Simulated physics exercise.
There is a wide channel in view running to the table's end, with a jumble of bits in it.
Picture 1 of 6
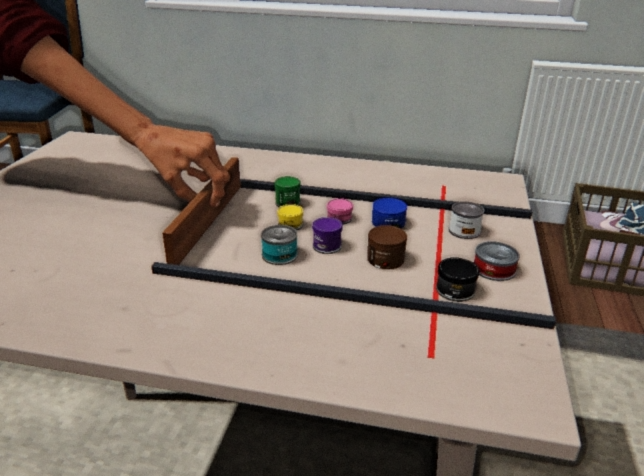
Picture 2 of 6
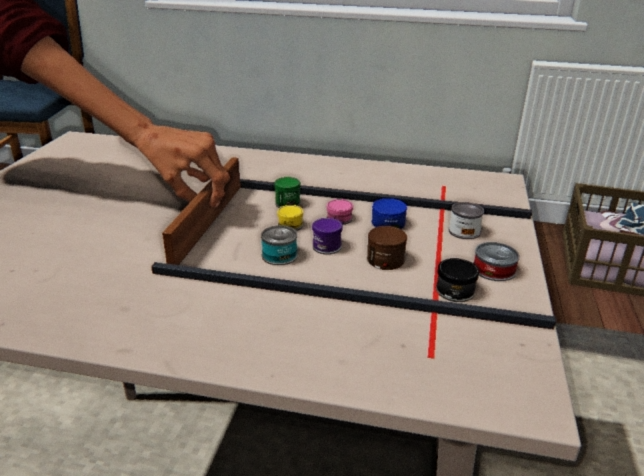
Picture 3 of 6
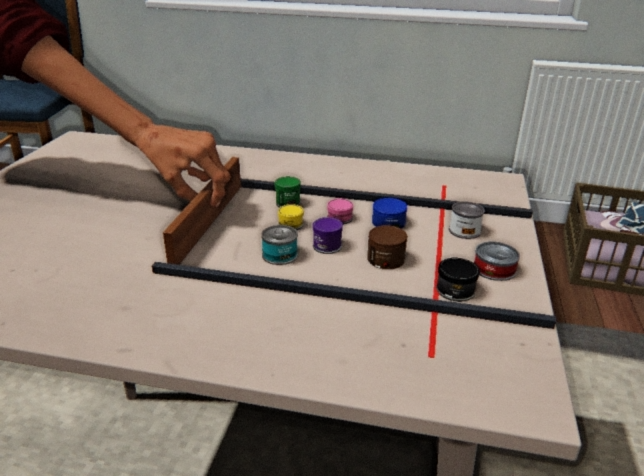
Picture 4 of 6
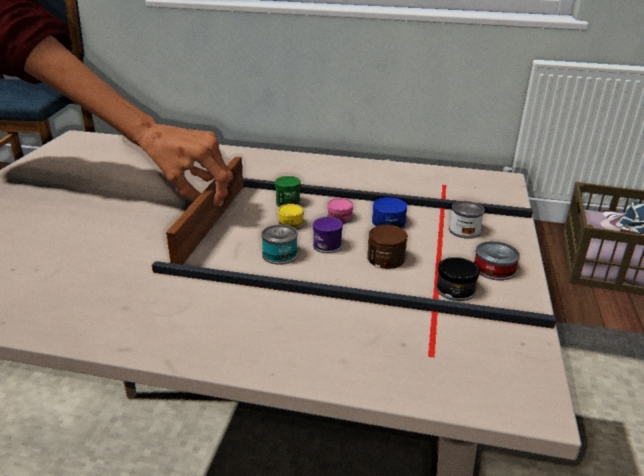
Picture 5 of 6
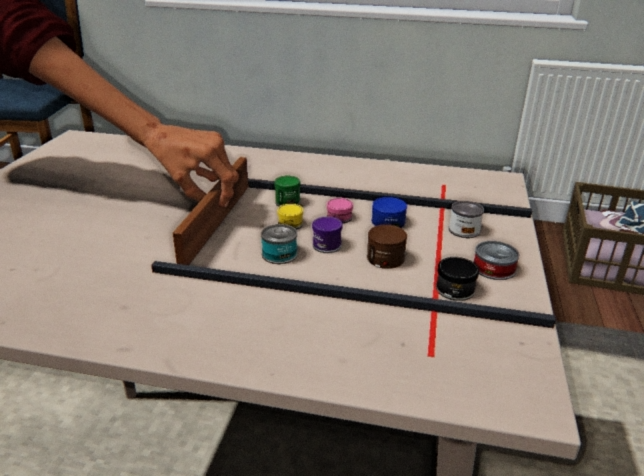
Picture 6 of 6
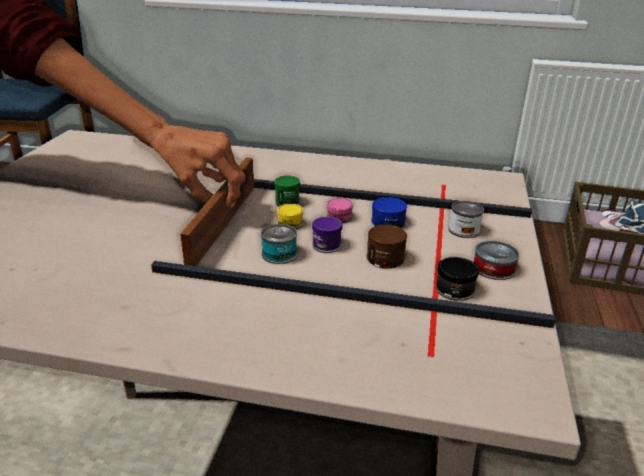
On a pale table, a hand slides a wooden board slightly right toward colourful pots.
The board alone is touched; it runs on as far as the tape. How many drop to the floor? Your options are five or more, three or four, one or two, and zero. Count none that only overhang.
My pick is zero.
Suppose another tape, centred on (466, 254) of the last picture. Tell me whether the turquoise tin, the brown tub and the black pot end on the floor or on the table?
In order, the turquoise tin keeps its spot, then the brown tub keeps its spot, then the black pot keeps its spot.
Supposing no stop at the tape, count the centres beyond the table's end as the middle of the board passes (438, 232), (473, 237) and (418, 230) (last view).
0, 1 and 0.
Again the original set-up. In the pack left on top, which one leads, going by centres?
The red tin finishes nearest.
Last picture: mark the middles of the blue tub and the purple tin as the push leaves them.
(482, 219), and the other (455, 248).
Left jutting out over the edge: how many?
Number: 1.
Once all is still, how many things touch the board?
Result: 5 in all.
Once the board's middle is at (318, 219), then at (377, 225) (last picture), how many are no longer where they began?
The first number is 5, the next one 7.
Soon after, none off yet; red tin at rest near (496, 260); white tin at rest near (466, 219); black pot at rest near (457, 279).
After that, none off yet; red tin at rest near (496, 260); white tin displaced a little near (479, 220); black pot at rest near (457, 279).
In the end, the number that fall off is zero.
